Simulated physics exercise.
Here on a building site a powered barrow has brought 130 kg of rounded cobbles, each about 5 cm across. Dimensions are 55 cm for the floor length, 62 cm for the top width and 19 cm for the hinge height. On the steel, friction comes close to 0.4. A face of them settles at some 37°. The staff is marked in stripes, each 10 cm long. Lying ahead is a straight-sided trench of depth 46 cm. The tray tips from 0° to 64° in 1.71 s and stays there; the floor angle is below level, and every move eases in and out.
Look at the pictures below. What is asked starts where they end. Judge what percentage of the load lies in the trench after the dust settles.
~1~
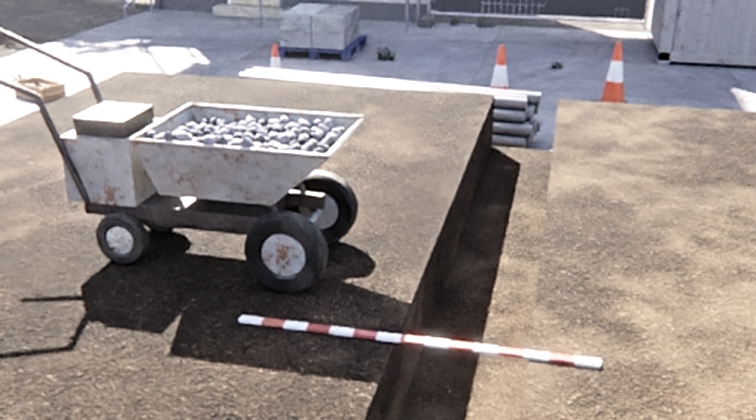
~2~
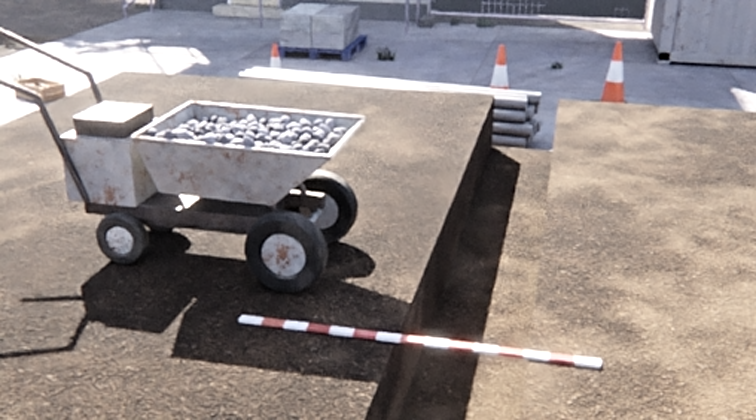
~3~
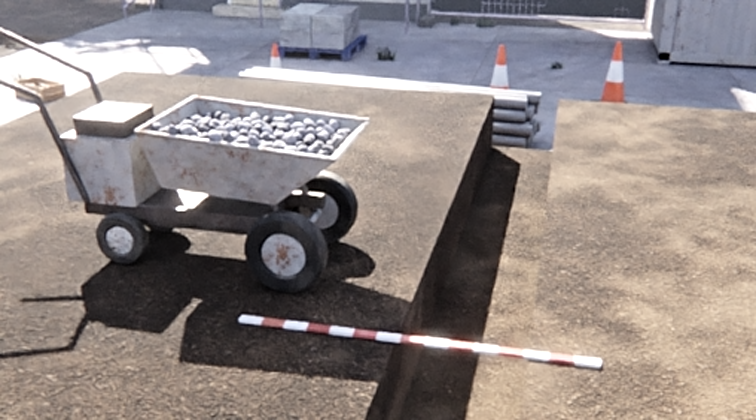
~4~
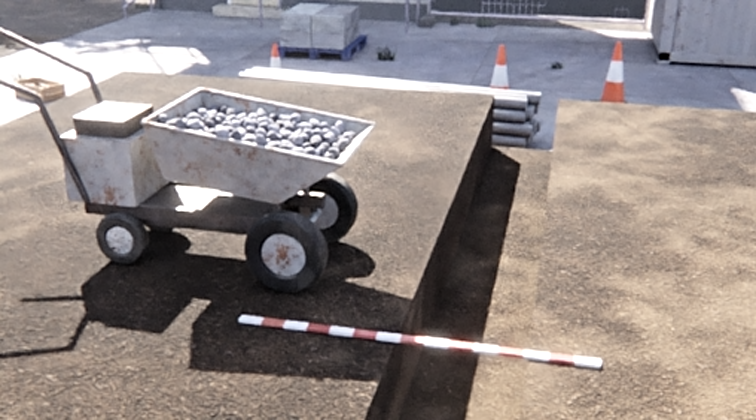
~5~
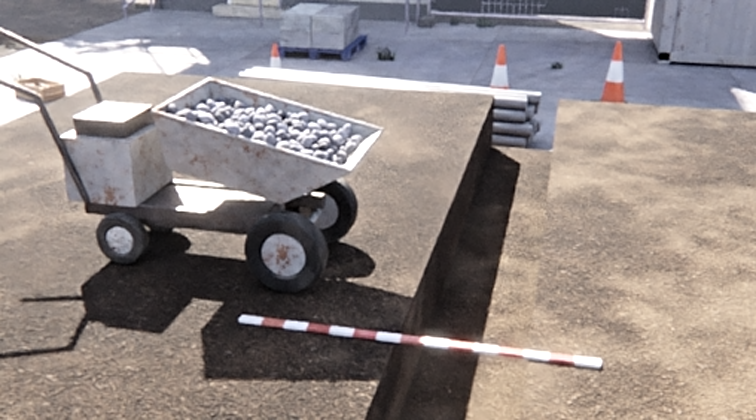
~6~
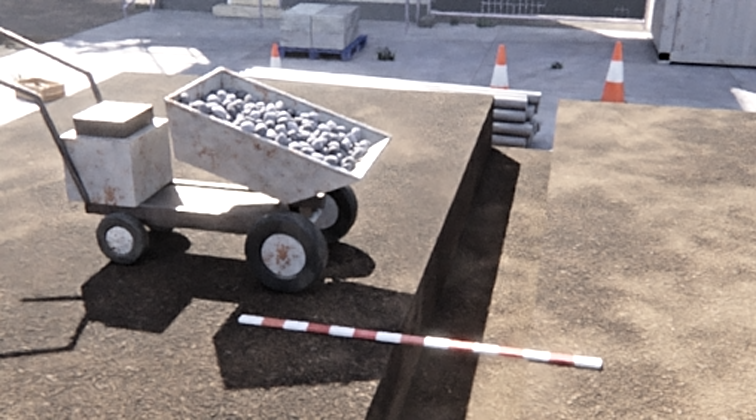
About 100 %.
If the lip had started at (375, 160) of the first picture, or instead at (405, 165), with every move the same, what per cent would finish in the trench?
Near 100 and near 80 percent.
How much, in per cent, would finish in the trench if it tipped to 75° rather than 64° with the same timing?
In that case near 100 per cent.
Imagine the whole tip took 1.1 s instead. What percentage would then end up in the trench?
Close to 100 percent, then.
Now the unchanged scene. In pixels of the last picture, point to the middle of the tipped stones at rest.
Roughly at pixel (481, 356).
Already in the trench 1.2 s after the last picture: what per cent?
By that point it's something like 50 in a hundred.
Then, 0.7 s after the last picture the floor is at 54°, 100 % in the tray; the foremost stones are at (410, 224).
Then, 1.2 s after the last picture the floor is at 64°, 49 % in the tray, 1 % short of the trench, 50 % in the trench; the foremost stones are at (521, 382).
Then, 1.6 s after the last picture the floor is at 64°, 18 % in the tray, 1 % short of the trench, 81 % in the trench; the foremost stones are at (526, 352).
Then, 3.5 s after the last picture the floor is at 64°, 0 % in the tray, 100 % in the trench; the foremost stones are at (528, 338).
